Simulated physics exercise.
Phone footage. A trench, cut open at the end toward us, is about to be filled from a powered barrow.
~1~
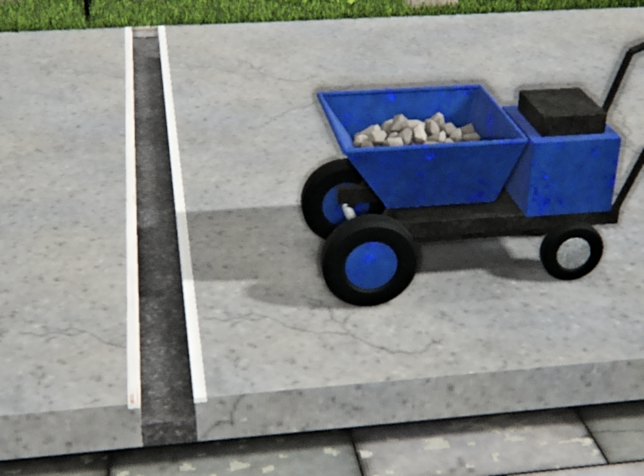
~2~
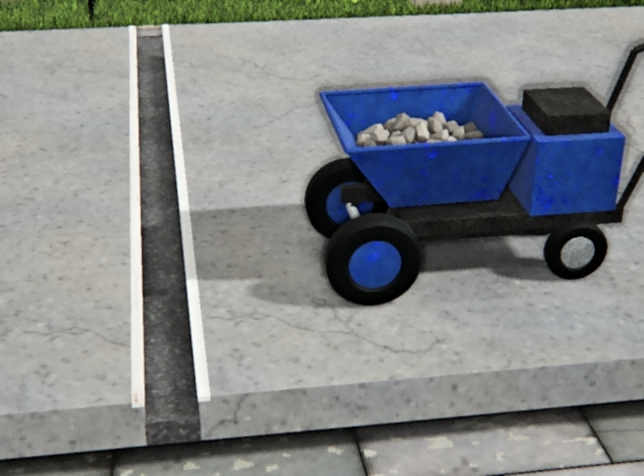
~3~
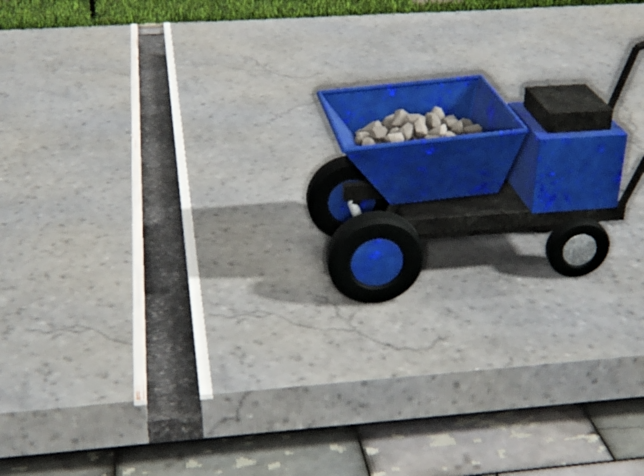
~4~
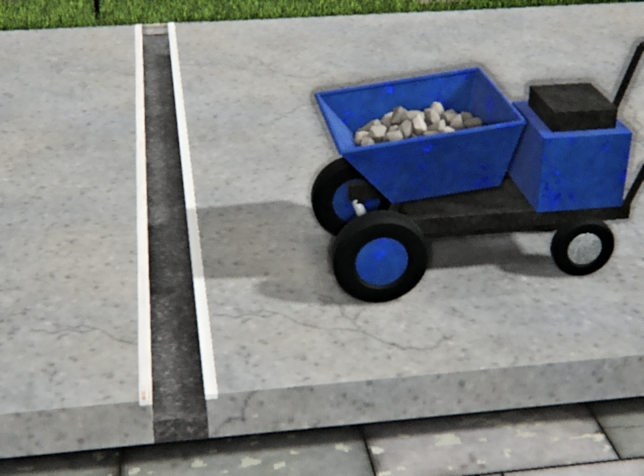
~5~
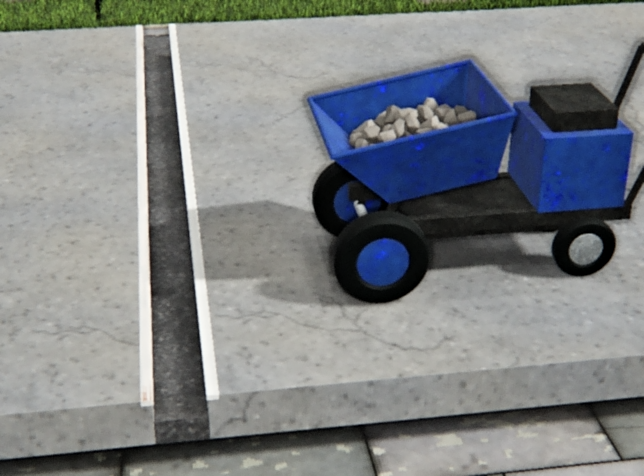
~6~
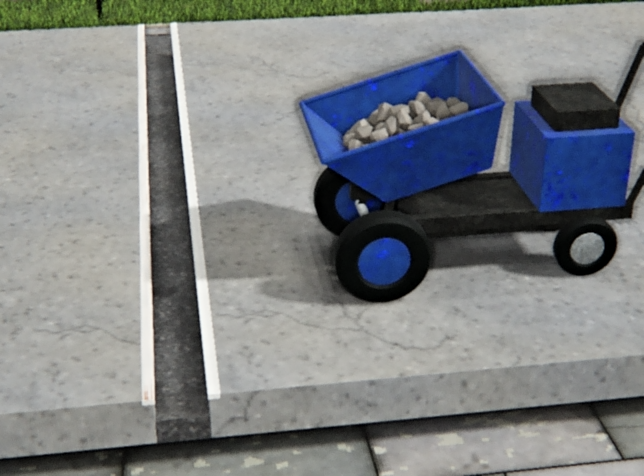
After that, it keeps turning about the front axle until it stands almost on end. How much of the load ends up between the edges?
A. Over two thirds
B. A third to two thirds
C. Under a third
The answer is B.
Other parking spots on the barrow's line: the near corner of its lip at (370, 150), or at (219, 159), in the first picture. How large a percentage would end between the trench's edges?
Roughly 30 per cent first, then roughly 10 per cent.
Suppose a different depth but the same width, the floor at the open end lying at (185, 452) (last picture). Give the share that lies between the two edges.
About 60 per cent.
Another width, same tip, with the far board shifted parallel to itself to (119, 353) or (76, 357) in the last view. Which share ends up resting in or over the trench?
Roughly 60 per cent, and 60 per cent.
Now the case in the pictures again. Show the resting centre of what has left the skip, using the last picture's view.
Close to (194, 274) in the last picture.
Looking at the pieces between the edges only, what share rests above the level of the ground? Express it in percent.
Roughly 20 percent.
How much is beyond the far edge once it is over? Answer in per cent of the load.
5 percent.
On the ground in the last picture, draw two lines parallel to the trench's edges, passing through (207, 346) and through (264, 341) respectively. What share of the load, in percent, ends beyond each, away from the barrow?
Result, first then second: 50 %, 90 %.
Just after the last frame, skip tipped well over; every one in the skip.
A moment on, skip tipped steeply; almost all in the skip; about a tenth short of the trench; just a few falling.
Further on, skip tipped right over; roughly a quarter in the skip; roughly a third short of the trench; roughly a third in or heaped over the trench; just a few beyond it; just a few falling.
When it is over, skip tipped right over; roughly half short of the trench; roughly half in or heaped over the trench; just a few beyond it.
